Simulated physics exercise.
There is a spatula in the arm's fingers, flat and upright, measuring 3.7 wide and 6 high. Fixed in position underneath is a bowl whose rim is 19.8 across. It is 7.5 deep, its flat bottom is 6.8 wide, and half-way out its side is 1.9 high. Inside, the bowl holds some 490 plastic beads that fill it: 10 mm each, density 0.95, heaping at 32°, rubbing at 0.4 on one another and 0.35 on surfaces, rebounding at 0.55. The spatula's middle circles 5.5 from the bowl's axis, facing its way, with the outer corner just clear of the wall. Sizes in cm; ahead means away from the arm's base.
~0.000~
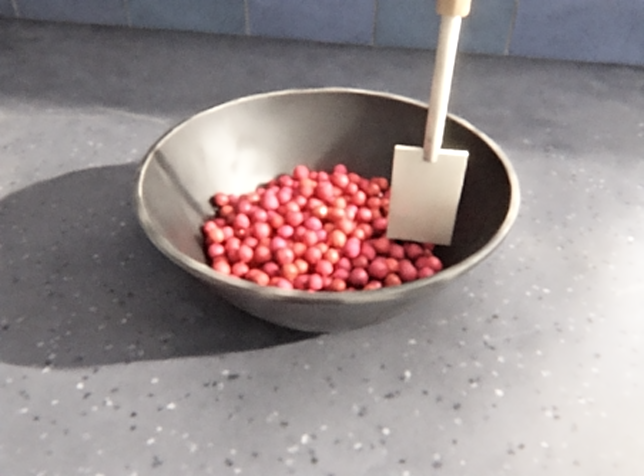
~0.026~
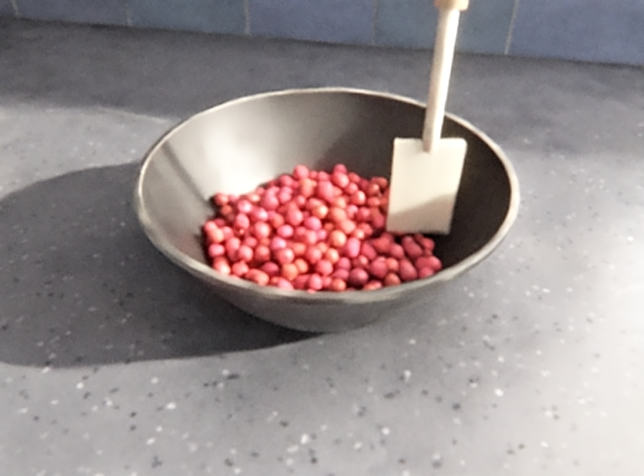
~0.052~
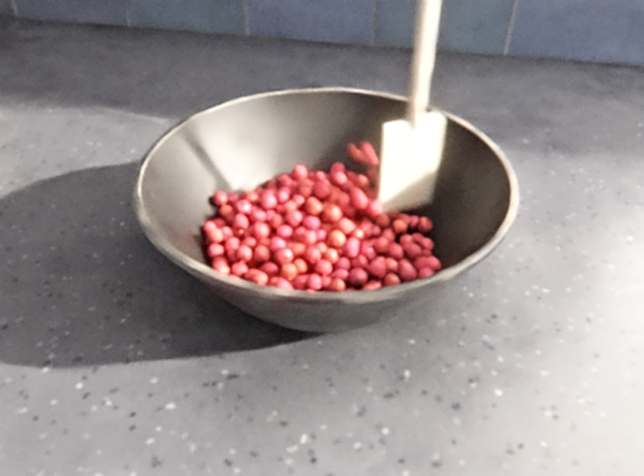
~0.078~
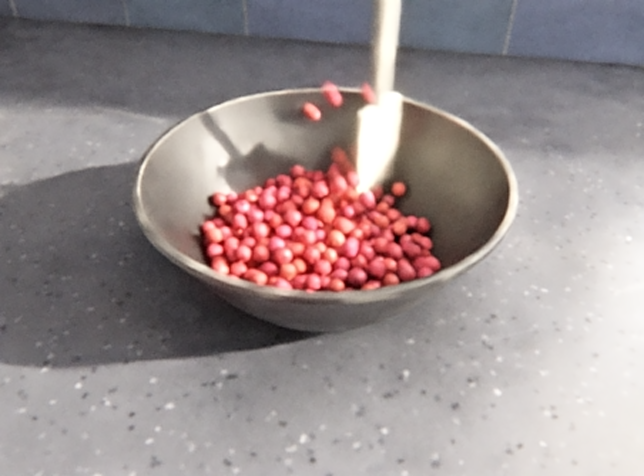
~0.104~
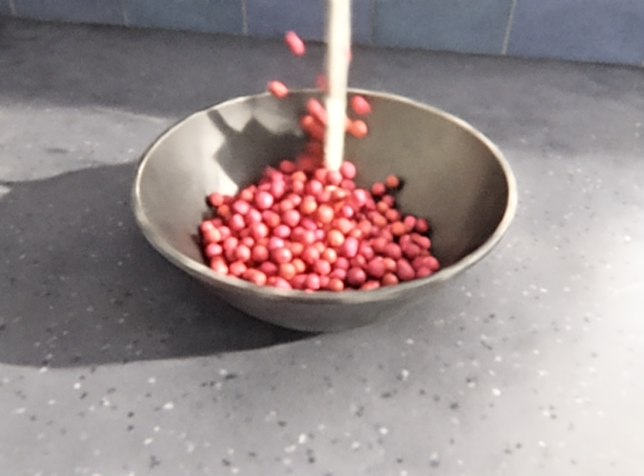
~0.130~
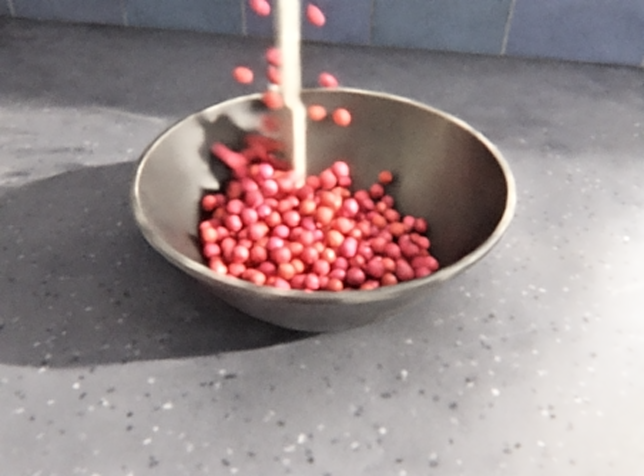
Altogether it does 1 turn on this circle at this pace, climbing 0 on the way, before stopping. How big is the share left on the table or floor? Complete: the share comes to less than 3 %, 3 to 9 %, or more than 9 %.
The share comes to more than 9 %.
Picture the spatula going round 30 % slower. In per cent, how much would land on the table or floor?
Estimated share: About 5 per cent.
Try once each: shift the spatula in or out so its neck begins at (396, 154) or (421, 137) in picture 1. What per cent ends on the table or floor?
About 15 and 25 per cent.
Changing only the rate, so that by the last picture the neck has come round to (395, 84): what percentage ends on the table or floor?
Roughly 0 per cent.
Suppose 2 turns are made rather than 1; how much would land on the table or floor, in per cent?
Roughly 20 per cent would end up there.
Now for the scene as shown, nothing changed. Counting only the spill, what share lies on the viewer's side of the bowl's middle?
I'd estimate some 60 per cent.
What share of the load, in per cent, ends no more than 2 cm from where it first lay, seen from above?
About 60 %.
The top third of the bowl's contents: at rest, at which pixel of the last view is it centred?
I'd say close to (349, 225).
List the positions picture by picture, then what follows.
The first picture shows the spatula neck at (435, 124), 0° round; upper third of the load around (317, 231), from x 210 to 435, top at y 170; 487 in the bowl.
The second picture shows the spatula neck at (434, 116), 10° round; upper third of the load around (319, 230), from x 210 to 435, top at y 170.
The third picture shows the spatula neck at (417, 95), 36° round; upper third of the load around (319, 227), from x 210 to 430, top at y 155.
The fourth picture shows the spatula neck at (381, 79), 65° round; upper third of the load around (317, 227), from x 210 to 430, top at y 95.
The fifth picture shows the spatula neck at (335, 72), 94° round; upper third of the load around (309, 222), from x 210 to 430, top at y 45; 486 in the bowl, 1 in flight or on the tool.
The sixth picture shows the spatula neck at (287, 74), 123° round; upper third of the load around (283, 216), from x 205 to 430, top at y 5; 484 in the bowl, 3 in flight or on the tool.
After 0.21 s, 209° round, highest piece 14 above the table; 474 in the bowl, 13 in flight or on the tool.
After 0.28 s, 295° round, highest piece 12 above the table; 449 in the bowl, 3 on the table or floor, 35 in flight or on the tool.
After 0.52 s, 0° round, highest piece 8 above the table; 414 in the bowl, 66 on the table or floor, 7 in flight or on the tool.
After 1.22 s, 0° round, highest piece 5 above the table; 414 in the bowl, 73 on the table or floor.
In the end, 414 in the bowl, 73 on the table or floor. That is 15 % on the table or floor.
